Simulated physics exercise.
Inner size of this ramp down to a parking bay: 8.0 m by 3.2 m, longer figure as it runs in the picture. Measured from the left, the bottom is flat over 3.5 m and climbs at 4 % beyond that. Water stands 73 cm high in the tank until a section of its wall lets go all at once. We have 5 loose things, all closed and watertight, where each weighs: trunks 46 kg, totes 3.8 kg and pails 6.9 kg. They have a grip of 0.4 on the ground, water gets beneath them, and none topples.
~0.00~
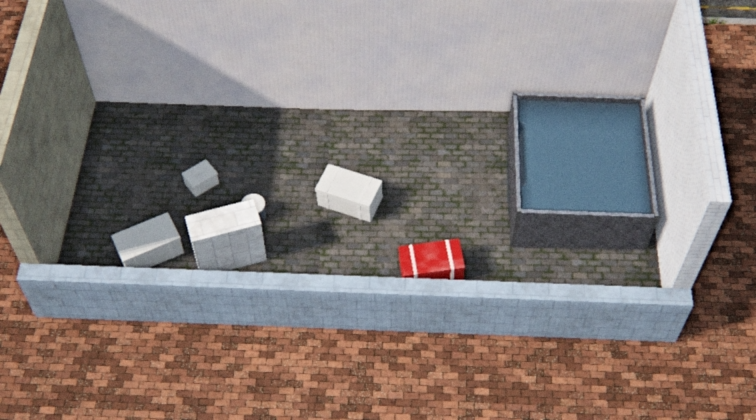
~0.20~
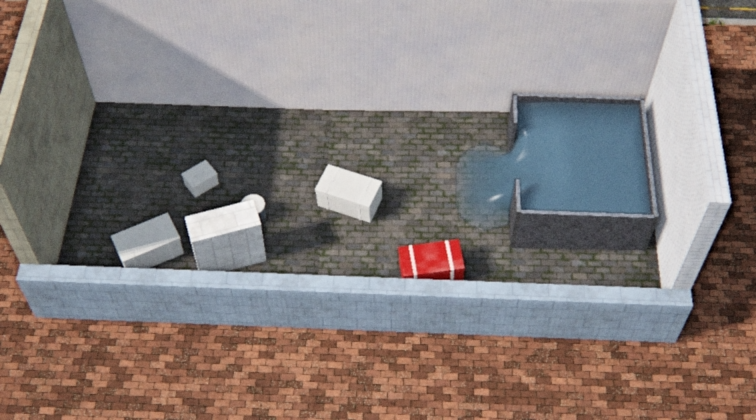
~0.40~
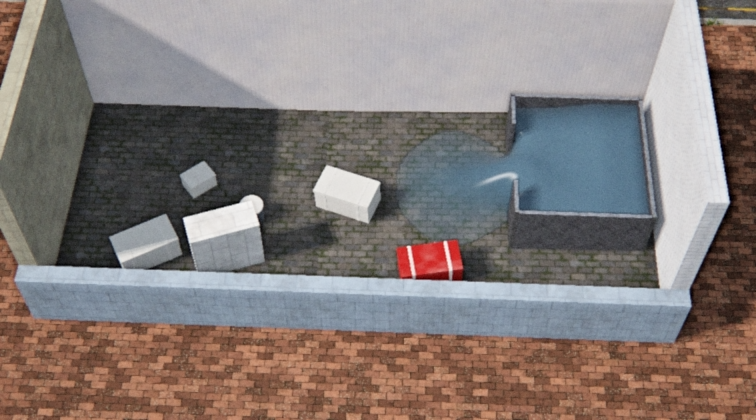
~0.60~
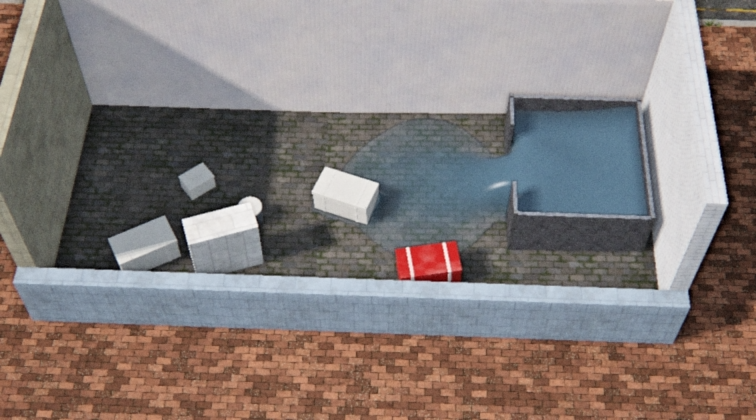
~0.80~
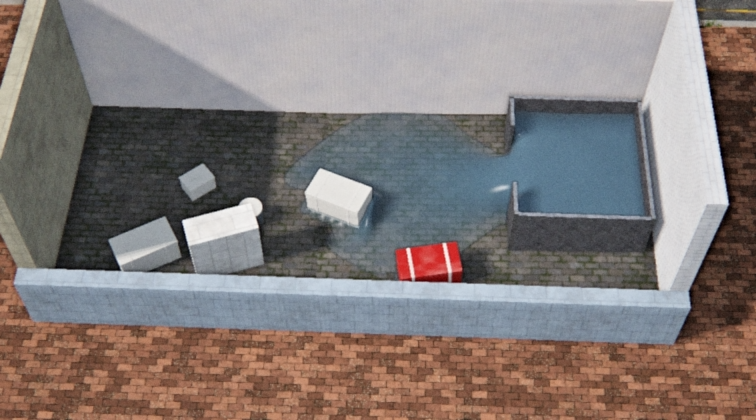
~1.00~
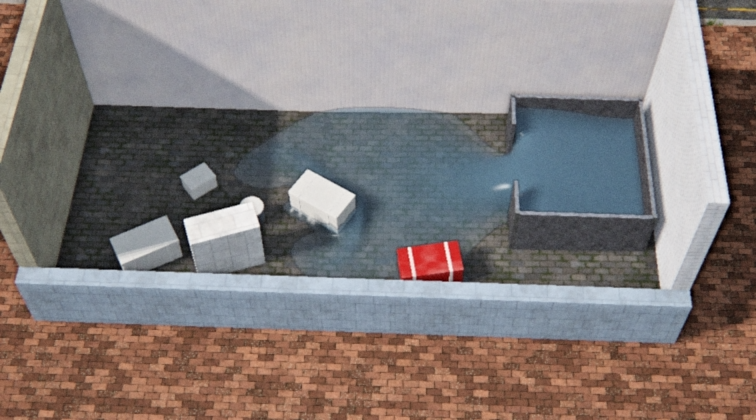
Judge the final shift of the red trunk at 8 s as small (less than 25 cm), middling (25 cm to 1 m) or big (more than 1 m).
Small.
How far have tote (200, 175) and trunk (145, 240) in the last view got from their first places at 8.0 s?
In turn they sit 50 cm and 250 cm away.
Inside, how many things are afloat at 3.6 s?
At that point I count 3.
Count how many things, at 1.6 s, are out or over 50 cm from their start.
Tally: 1.
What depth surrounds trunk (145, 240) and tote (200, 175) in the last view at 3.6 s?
Roughly 15 and 16 cm.
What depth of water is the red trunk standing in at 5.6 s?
Around 5 cm.
After 1.6 s the red trunk is near (431, 259), 0.0 m from its start, aground; 0 afloat.
After 3.6 s the red trunk is near (431, 259), 0.0 m from its start, aground; 3 afloat.
After 5.6 s the red trunk is near (431, 259), 0.0 m from its start, aground; 4 afloat.
After 8.0 s the red trunk is near (431, 259), 0.0 m from its start, aground; 4 afloat.
